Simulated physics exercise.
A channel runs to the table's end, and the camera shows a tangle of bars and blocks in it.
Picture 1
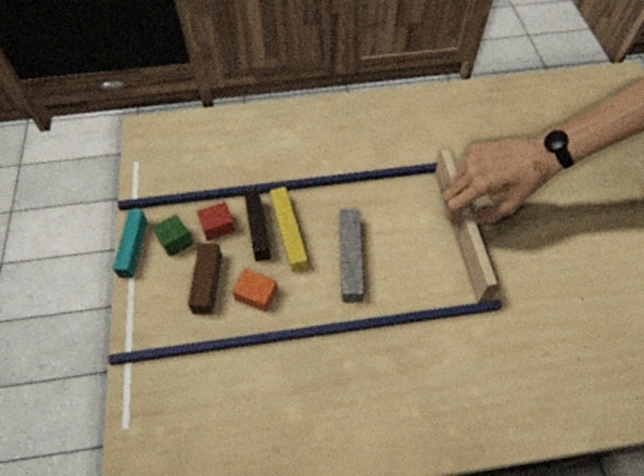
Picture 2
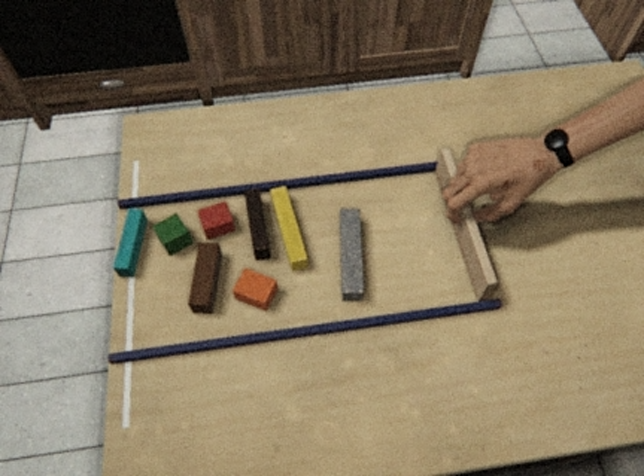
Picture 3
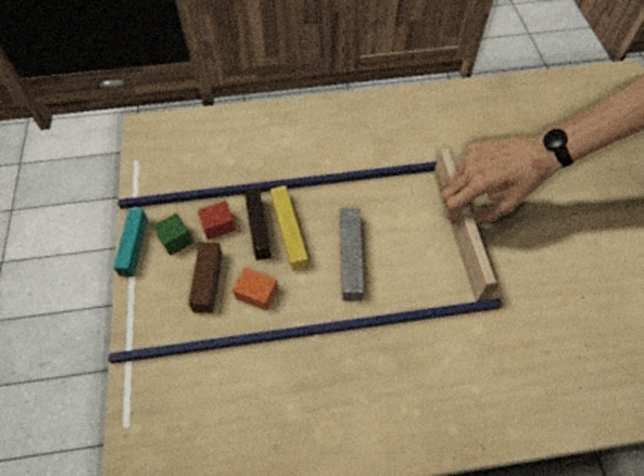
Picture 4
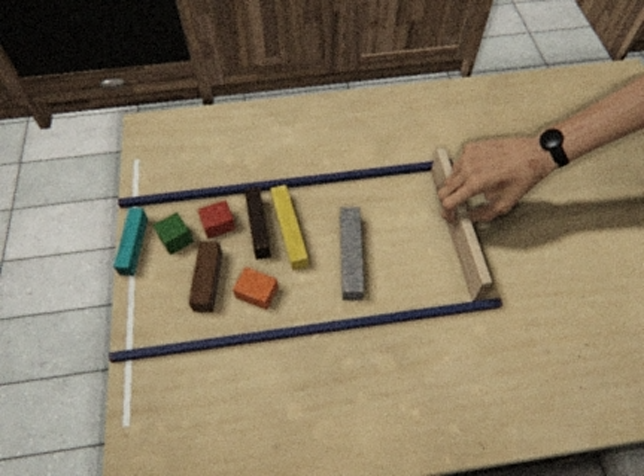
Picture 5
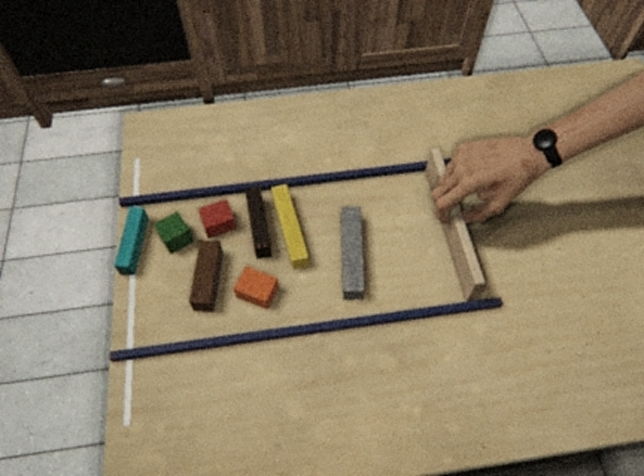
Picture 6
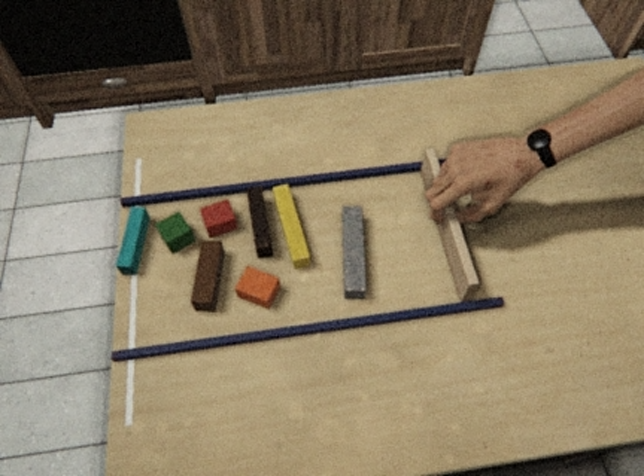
A hand slides a wooden board slightly left toward the still, colourful bars and blocks.
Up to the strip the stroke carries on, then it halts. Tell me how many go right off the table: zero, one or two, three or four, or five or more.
Expect a large batch, five at least, to go down.
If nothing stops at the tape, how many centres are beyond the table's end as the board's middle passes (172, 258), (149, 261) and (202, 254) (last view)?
First 4, next 6, last 1.
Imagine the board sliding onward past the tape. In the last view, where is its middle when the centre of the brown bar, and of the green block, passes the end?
Points: About (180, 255) and about (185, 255).
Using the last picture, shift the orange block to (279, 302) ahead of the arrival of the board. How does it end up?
I reckon from there it drops down.
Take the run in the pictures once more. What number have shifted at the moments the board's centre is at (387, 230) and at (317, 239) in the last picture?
The first count is 0, and then it's 2.
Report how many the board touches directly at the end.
It adds up to 1.
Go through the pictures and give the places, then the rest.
In the first frame, turquoise stick (131, 244); green block (173, 236); brown bar (206, 278); board (463, 223); tape (132, 276).
In the second frame, green block (173, 235); orange block (256, 290).
In the third frame, brown bar (206, 277); yellow bar (289, 227).
In the fourth frame, turquoise stick (131, 241); grey bar (351, 252).
In the fifth frame, green block (174, 233); board (452, 222).
In the sixth frame, turquoise stick (134, 240); green block (176, 233); brown bar (208, 276); board (446, 222); tape (135, 273).
Early on, none off yet; turquoise stick at rest near (134, 240); green block at rest near (176, 233); brown bar at rest near (208, 276).
A while later, none off yet; turquoise stick travelled a little near (123, 242); green block travelled about its own width near (149, 243); brown bar travelled a little near (172, 280).
Finally, the number that fall off is five or more; lost, yellow bar, black bar, orange block, red block, brown bar, green block and turquoise stick.
